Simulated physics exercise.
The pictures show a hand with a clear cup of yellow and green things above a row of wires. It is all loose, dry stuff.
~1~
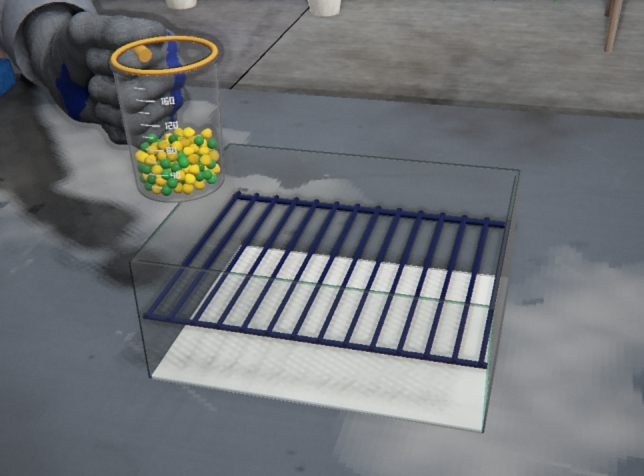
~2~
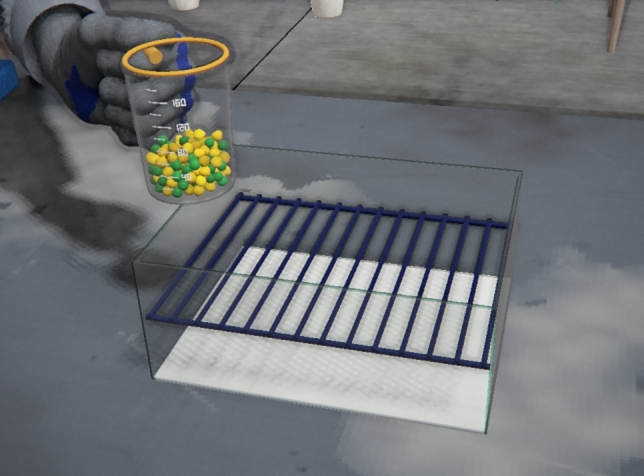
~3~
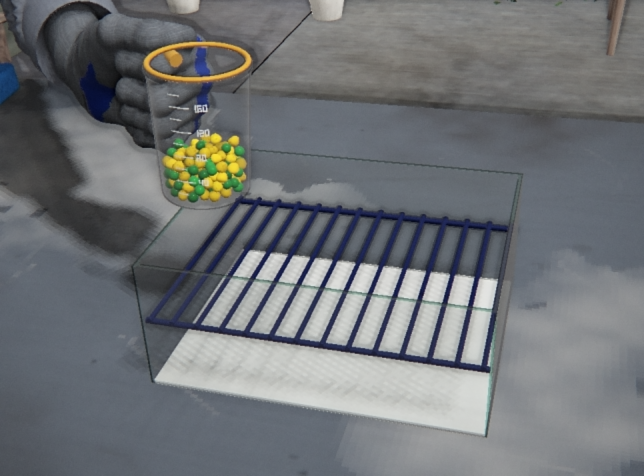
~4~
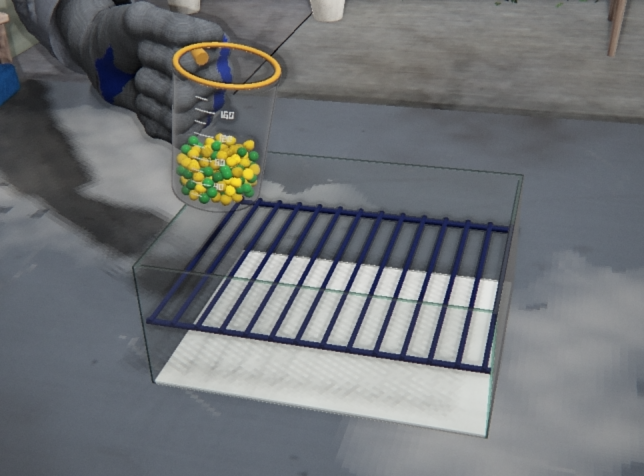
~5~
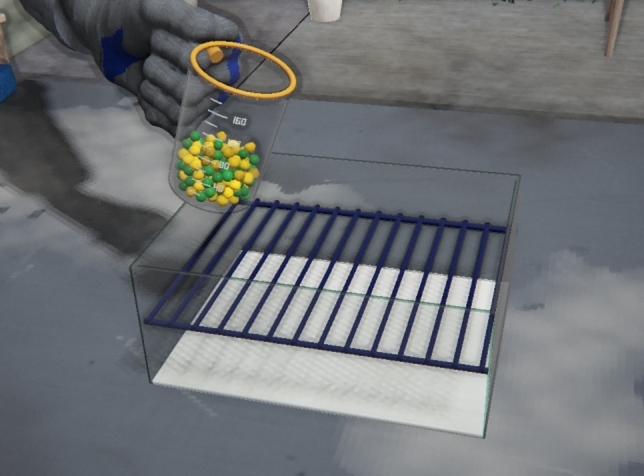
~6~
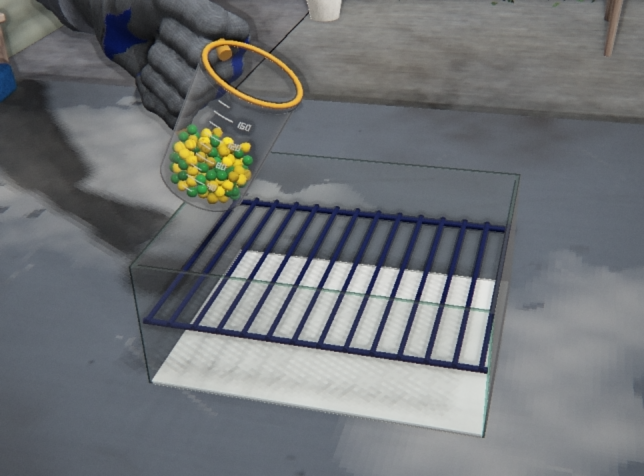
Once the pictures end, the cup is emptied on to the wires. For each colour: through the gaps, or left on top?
The yellow ones fall between the wires and the green ones fall between the wires.
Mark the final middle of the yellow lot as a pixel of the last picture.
Close to (360, 328).
Then, 0.64 s past the last view, yellow ones, all in the cup; green ones, all in the cup.
Then, 1.20 s past the last view, yellow ones, nearly all in the cup, a stray few on or over the wires; green ones, nearly all in the cup, a stray few on or over the wires.
Then, 1.68 s past the last view, yellow ones, a small part on or over the wires, most under the rack; green ones, a small part on or over the wires, nearly all under the rack.
Finally, yellow ones, all under the rack; green ones, all under the rack.
